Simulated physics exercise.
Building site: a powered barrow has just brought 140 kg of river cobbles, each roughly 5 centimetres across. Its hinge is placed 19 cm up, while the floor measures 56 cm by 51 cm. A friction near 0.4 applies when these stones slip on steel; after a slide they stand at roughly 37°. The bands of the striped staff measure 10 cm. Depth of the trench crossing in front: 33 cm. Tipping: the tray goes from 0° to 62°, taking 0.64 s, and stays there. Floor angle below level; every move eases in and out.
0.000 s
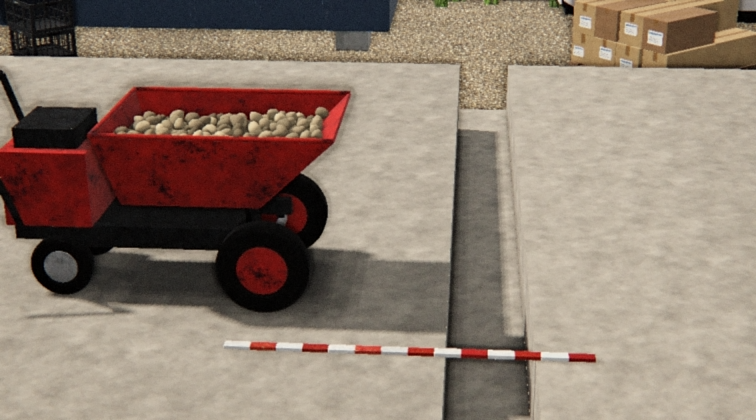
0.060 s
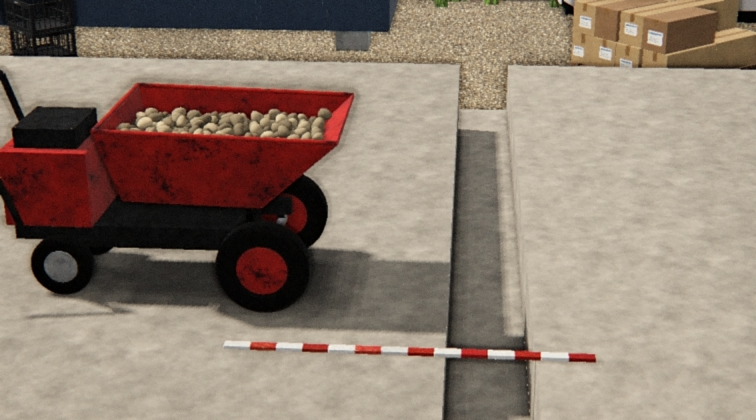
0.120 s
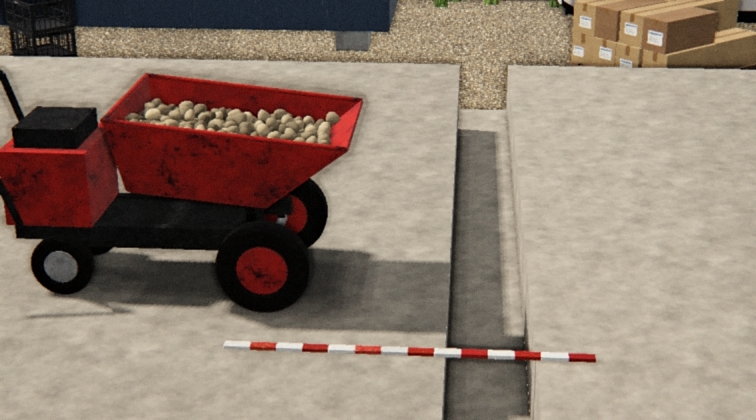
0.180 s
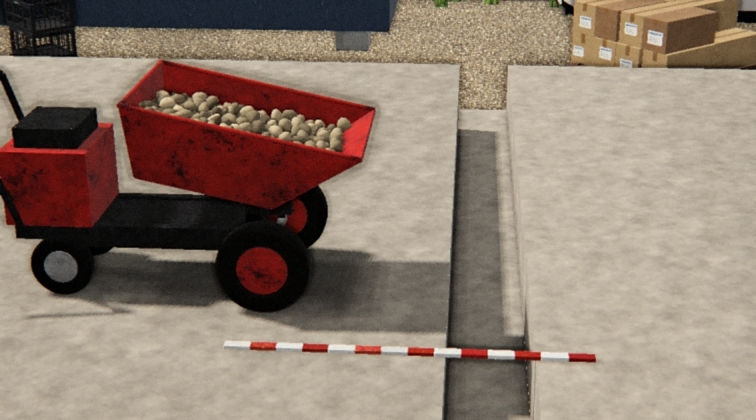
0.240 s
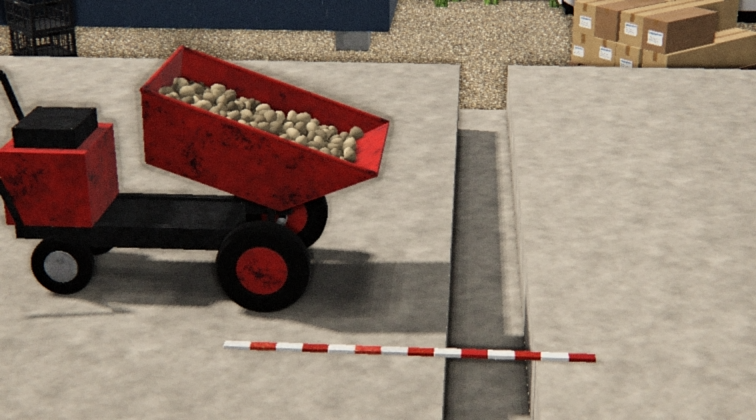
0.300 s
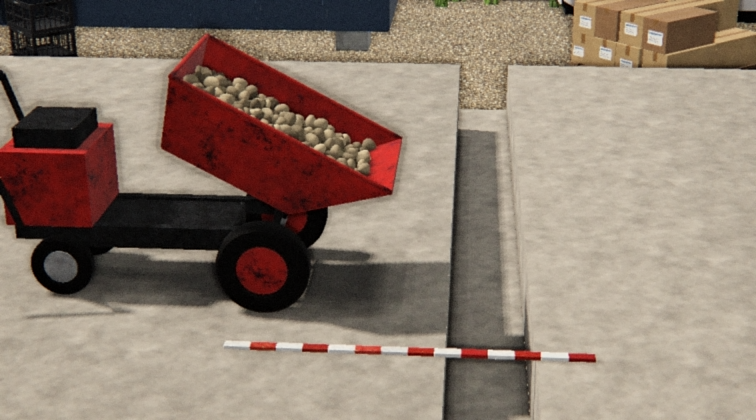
The clip opens on a red powered barrow standing on pale concrete, its level tray loaded with rounded stones, left of a narrow trench and a red-and-white striped staff. The tray's left end lifts slowly, then steadily higher, until the tray slants down toward the right with the stones still inside.
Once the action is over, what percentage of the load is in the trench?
About 96 in every hundred.
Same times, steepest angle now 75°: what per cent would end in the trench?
Share in trench: Approx. 75%.
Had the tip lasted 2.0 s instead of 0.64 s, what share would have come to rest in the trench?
Roughly 95 per cent would.
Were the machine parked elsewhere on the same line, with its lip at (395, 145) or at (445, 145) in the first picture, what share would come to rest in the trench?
The first start gives about 55 per cent, the second about 20.
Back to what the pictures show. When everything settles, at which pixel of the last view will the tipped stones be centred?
(486, 333).
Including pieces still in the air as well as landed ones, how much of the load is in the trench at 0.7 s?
About 10%.
After 0.5 s the floor is at 52°; 100 % in the tray; the foremost stones are at (398, 216).
After 0.7 s the floor is at 62°; 86 % in the tray, 5 % short of the trench, 9 % in the trench; the foremost stones are at (485, 275).
After 1.1 s the floor is at 62°; 31 % in the tray, 4 % short of the trench, 61 % in the trench, 3 % past the trench; the foremost stones are at (609, 298).
After 3.0 s the floor is at 62°; 0 % in the tray, 1 % short of the trench, 96 % in the trench, 3 % past the trench; the foremost stones are at (725, 305).
